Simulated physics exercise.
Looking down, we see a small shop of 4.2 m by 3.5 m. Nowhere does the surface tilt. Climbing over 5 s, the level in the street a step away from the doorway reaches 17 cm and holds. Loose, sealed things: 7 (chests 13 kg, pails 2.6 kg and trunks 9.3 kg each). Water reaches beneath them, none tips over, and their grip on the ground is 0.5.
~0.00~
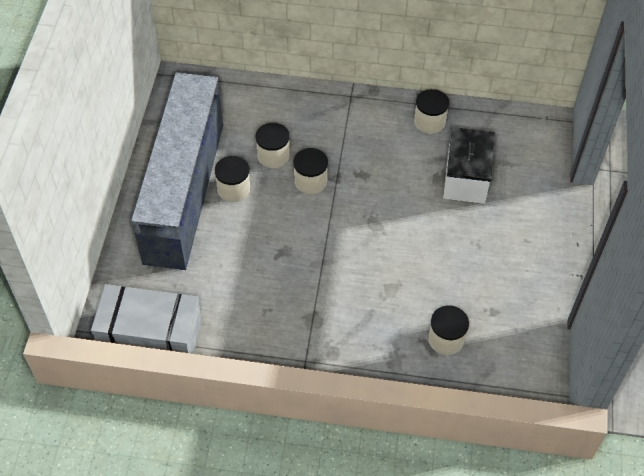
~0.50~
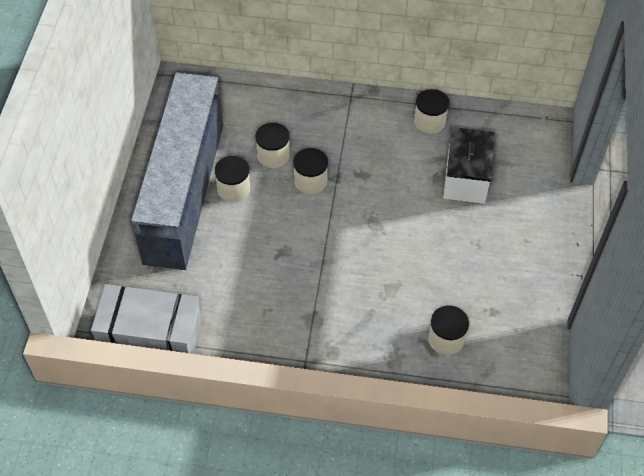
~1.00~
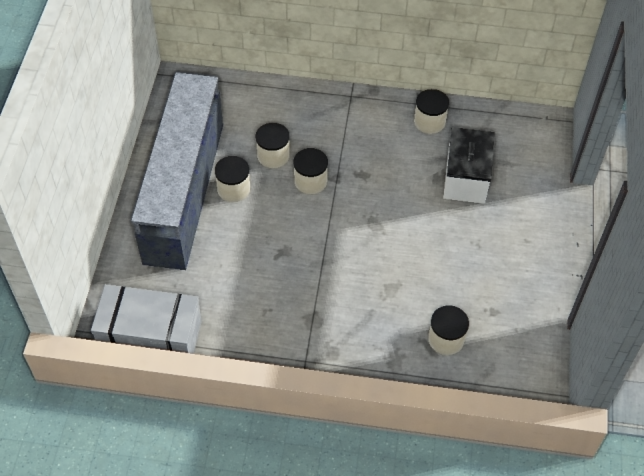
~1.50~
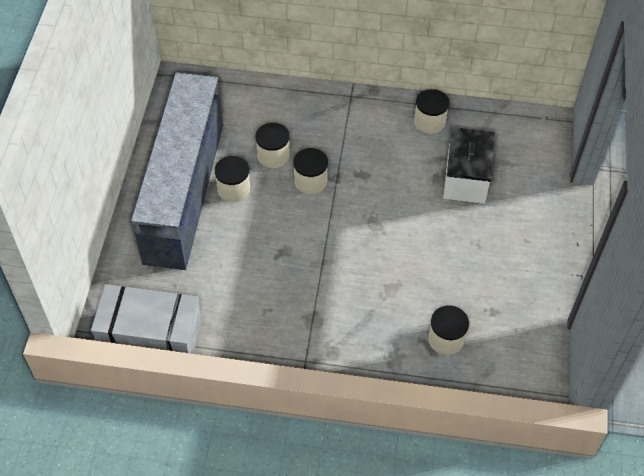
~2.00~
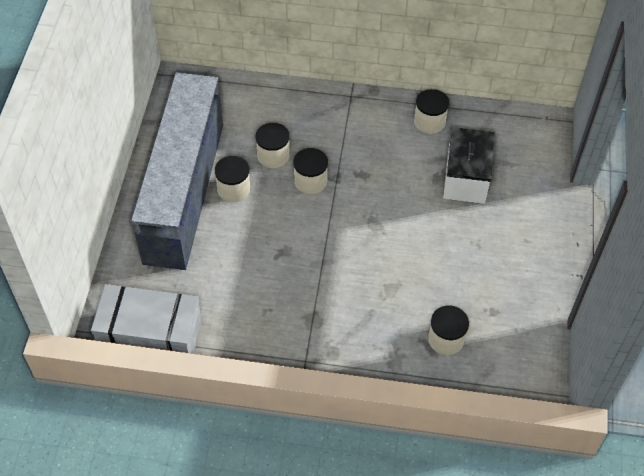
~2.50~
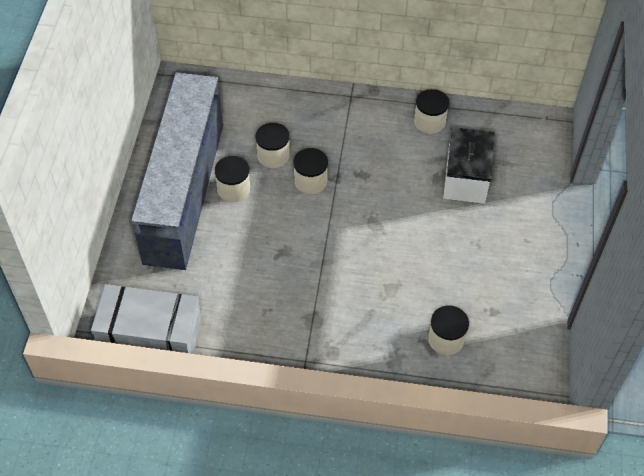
A small room with a flat grey floor, pale block walls and a low tan wall along the front is seen from high above. A long blue-grey counter and a light grey box stand at left, with five cream stools topped in black and a black-and-white block across the floor. The green ground outside turns blue-green as water covers it, then a thin, clear sheet spreads in through the right-hand opening, while the objects and camera stay still.
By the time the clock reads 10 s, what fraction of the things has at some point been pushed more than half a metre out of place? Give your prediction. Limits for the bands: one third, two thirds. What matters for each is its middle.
I bet the count comes out high.
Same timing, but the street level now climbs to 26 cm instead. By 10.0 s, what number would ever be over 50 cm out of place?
6.
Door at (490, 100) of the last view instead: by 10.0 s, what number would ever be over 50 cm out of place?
That gives 4 of them.
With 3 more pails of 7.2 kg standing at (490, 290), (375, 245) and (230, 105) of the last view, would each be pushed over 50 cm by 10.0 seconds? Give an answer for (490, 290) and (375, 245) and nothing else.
Order as asked: Farther and farther.
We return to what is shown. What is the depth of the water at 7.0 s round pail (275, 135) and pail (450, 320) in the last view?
I'd estimate 3 cm for the first and 2 cm for the second.
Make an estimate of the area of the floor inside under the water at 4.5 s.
About 3.5 m2.
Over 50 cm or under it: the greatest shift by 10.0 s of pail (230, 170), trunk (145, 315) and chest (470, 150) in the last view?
So that's beyond it for the first, inside it for the second and beyond it for the last.
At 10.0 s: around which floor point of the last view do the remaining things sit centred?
At about (232, 169).
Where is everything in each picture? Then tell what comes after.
The first frame shows a chest at (471, 152) rests on the ground; a pail at (232, 170) rests on the ground; water covers 0.0 m2; 0 of 7 have shifted.
The second frame shows a chest at (471, 152) rests on the ground; a pail at (232, 170), on the bottom; 0.0 m2 under water; 0 of 7 have shifted.
The third frame shows a chest at (471, 152) rests on the ground; a pail at (232, 170) rests on the ground; water covers 0.0 m2; 0 of 7 have shifted.
The fourth frame shows a chest at (471, 152), on the bottom; a pail at (232, 170), on the bottom; water covers 0.0 m2; 0 of 7 have shifted.
The fifth frame shows a chest at (471, 152) rests on the ground; a pail at (232, 170) rests on the ground; 0.0 m2 under water; 0 of 7 have shifted.
The sixth frame shows a chest at (471, 152) rests on the ground; a pail at (232, 170), on the bottom; water covers 0.1 m2; 0 of 7 have shifted.
After 3.5 s 0 of 7 are over 50 cm from their spots; 0 afloat.
After 4.5 s 0 of 7 are over 50 cm from their spots; 0 afloat.
After 7.0 s 1 of 7 are over 50 cm from their spots; 3 afloat.
After 10.0 s 6 of 7 are over 50 cm from their spots, and 6 have been at some point; 7 afloat.
